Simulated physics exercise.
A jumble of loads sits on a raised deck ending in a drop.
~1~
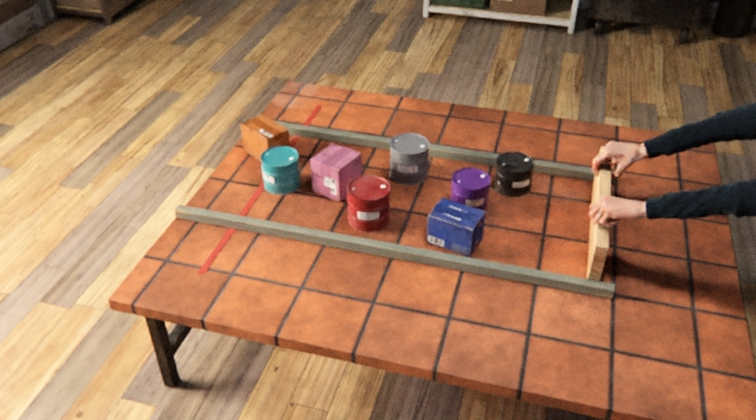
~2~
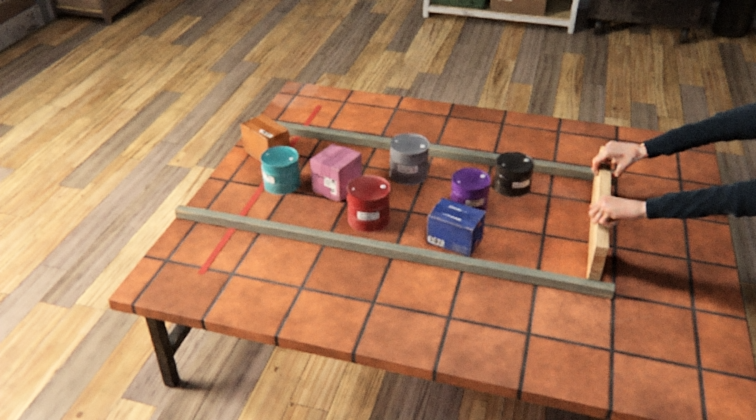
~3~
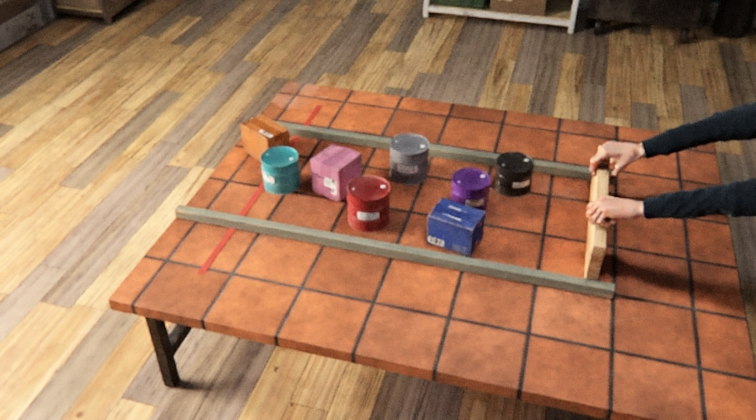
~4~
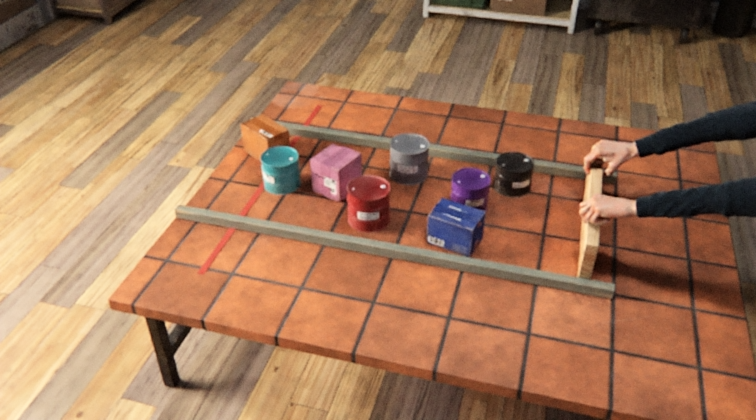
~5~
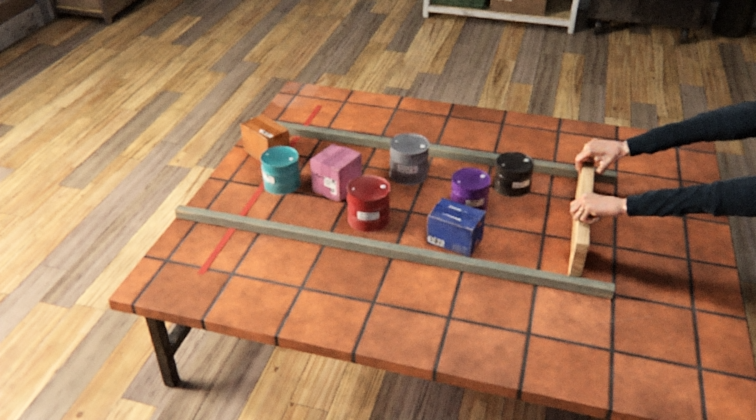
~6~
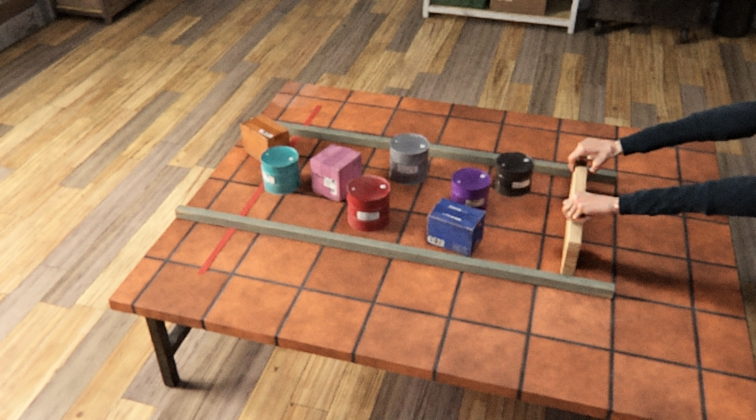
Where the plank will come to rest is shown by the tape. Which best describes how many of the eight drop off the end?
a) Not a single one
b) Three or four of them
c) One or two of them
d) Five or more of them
Option b: Three or four of them.
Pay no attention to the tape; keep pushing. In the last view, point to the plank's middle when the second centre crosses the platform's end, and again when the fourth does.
At the first moment about (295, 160), at the next about (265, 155).
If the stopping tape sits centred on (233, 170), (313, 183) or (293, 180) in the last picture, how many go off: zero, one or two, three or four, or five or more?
In order: At least five; zero; one to two.
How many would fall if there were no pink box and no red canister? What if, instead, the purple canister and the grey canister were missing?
Try 1: 1; try 2: 1.
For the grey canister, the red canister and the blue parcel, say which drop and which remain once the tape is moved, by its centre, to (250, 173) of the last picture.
The grey canister does not stay; as for the red canister, it does not stay; and the blue parcel remains in place.
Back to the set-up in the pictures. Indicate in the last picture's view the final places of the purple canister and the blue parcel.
You'll see the purple canister at (253, 160), with the blue parcel at (226, 191).
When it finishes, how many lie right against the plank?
Counting them up gives 3.
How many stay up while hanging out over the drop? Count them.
The tally is 2.
Soon after, none off yet; orange parcel at rest near (266, 140); turquoise canister at rest near (281, 170); pink box at rest near (337, 173).
At rest, the number that fall off is three or four; fallen, red canister, turquoise canister and orange parcel.
